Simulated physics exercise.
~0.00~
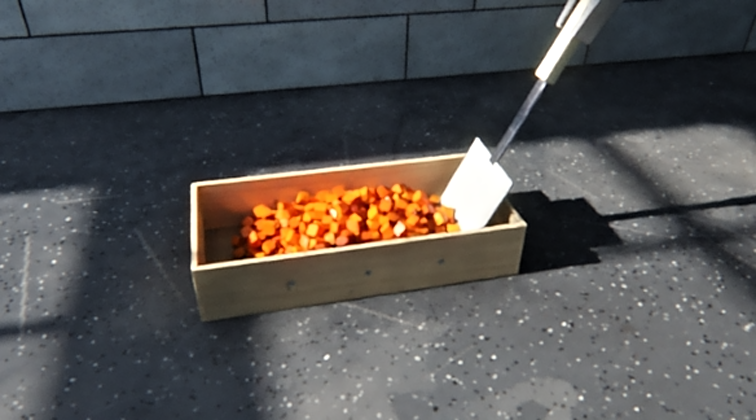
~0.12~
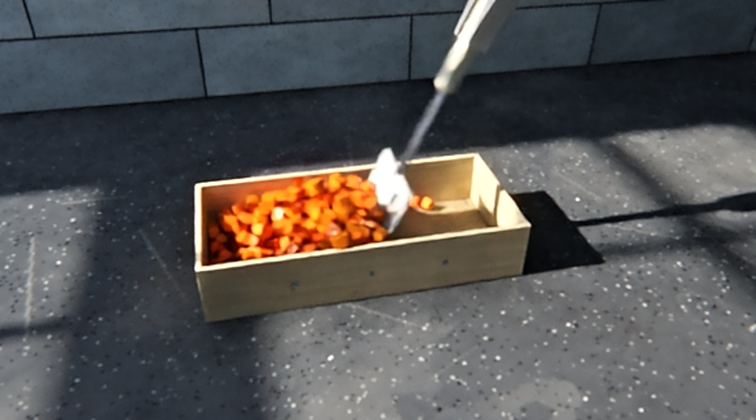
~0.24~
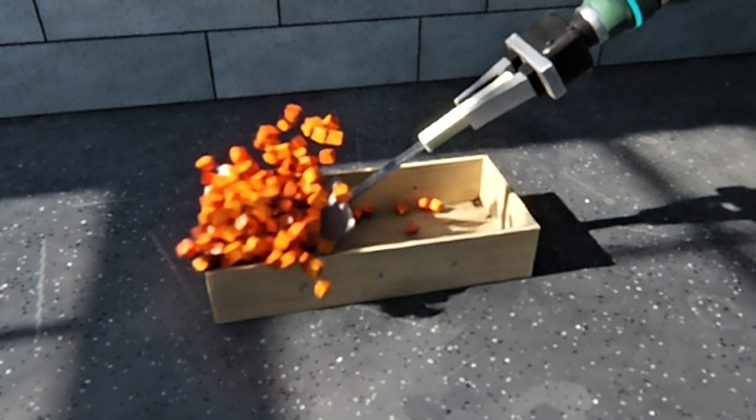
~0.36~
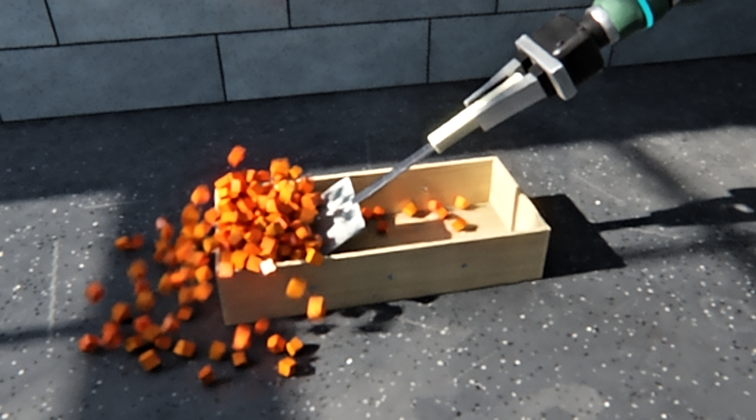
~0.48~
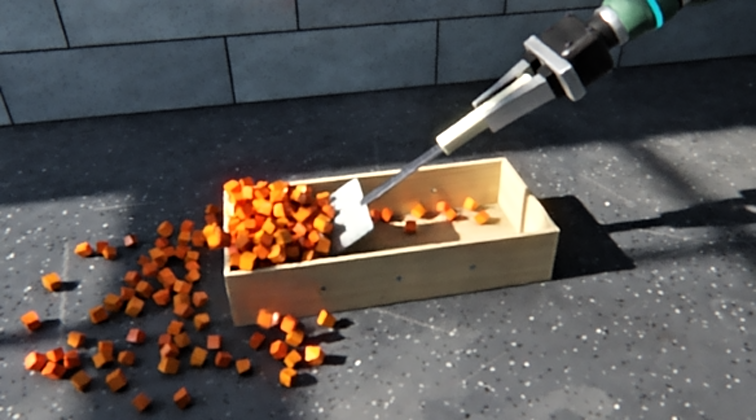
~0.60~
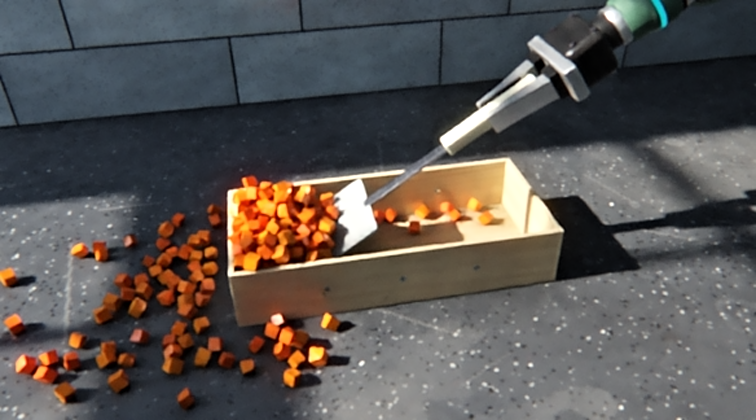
In the video, a robot arm holding a spatula sweeps orange vegetable dice leftward through a wooden tray, sending many over the left end onto the dark speckled surface, where they scatter while a large heap remains inside beside the blade.
